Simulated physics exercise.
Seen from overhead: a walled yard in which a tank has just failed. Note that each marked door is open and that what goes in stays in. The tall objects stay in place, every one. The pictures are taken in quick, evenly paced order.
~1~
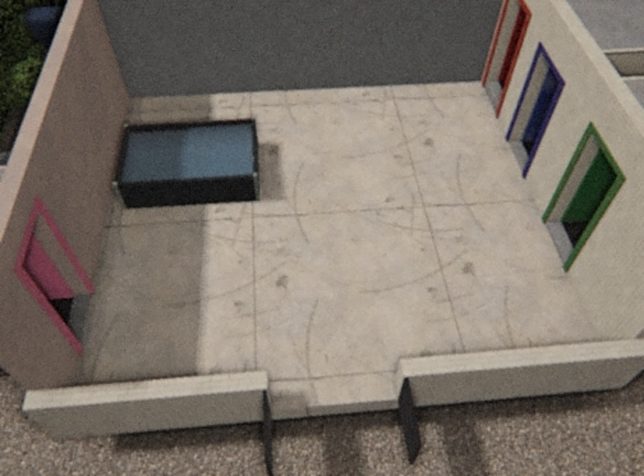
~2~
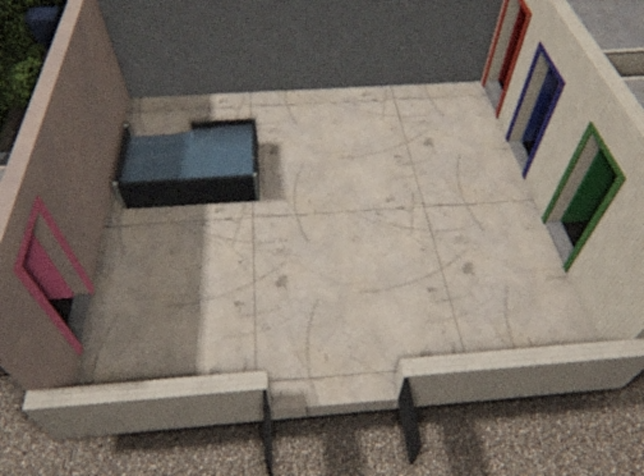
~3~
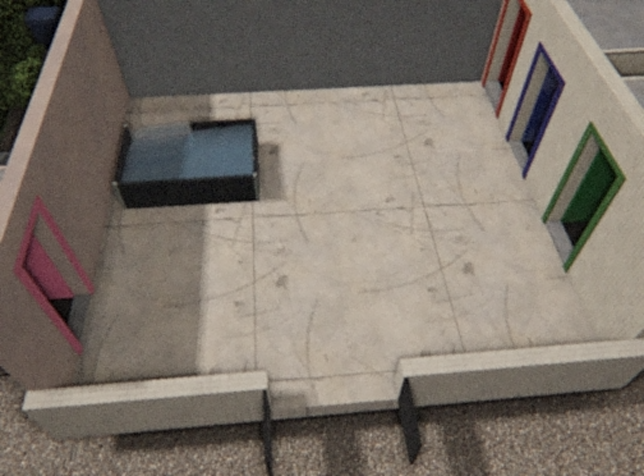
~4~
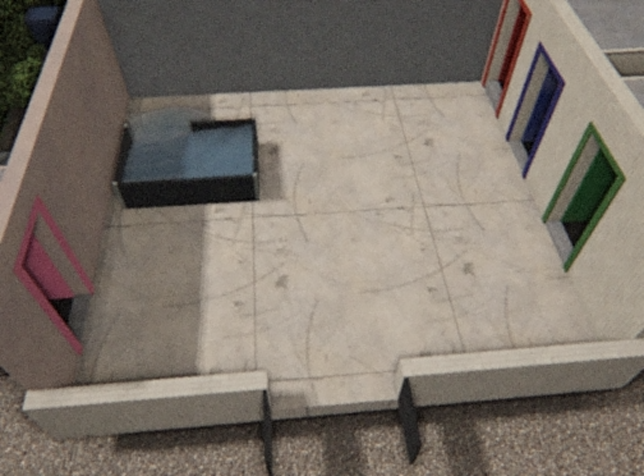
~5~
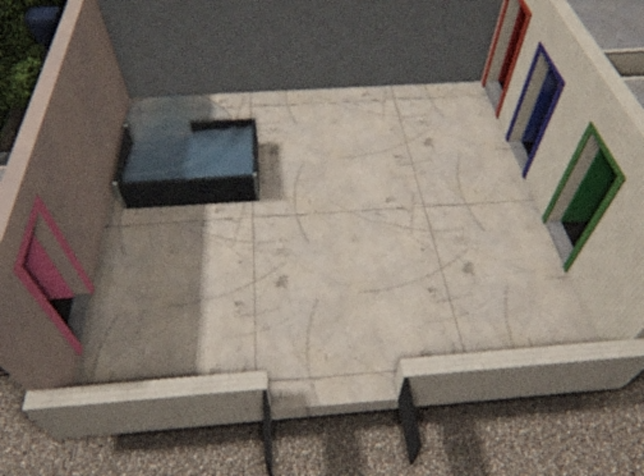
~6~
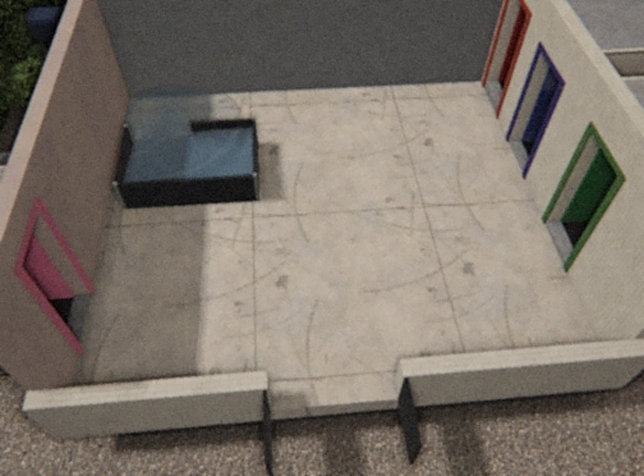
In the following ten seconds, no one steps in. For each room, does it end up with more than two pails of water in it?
In order: Red door: Little enough water; green door: Little enough water; pink door: Little enough water; blue door: Too much water.
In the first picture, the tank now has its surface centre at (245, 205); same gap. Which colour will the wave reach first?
The red door.
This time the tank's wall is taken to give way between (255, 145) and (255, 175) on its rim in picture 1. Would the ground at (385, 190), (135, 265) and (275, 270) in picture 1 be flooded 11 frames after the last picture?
Sequence: Wetted / spared / spared.
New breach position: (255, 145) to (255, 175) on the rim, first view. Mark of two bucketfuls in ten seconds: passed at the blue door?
Blue: Above the limit.
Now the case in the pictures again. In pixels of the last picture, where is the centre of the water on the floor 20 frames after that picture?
About (220, 143).
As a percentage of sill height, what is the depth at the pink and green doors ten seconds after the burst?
Depth ratios, approx.: 20 and 70 percent.
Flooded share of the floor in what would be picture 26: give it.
That works out to some 30 in a hundred.
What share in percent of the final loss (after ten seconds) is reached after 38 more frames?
Roughly 35 %.
A moment on, water covers 5 % of the floor; the red door not reached, the green door not reached, the pink door not reached, the blue door not reached.
Next, water covers 15 % of the floor; the red door not reached, the green door not reached, the pink door not reached, the blue door not reached.
Then, water covers 30 % of the floor; the red door not reached, the green door not reached, the pink door not reached, the blue door not reached.
Later, water covers 55 % of the floor; the red door wet at the sill, nothing in, the green door wet at the sill, nothing in, the pink door wet at the sill, nothing in, the blue door over two buckets in.
In the end, water covers 65 % of the floor; the red door wet at the sill, nothing in, the green door wet at the sill, nothing in, the pink door wet at the sill, nothing in, the blue door far over two buckets in.
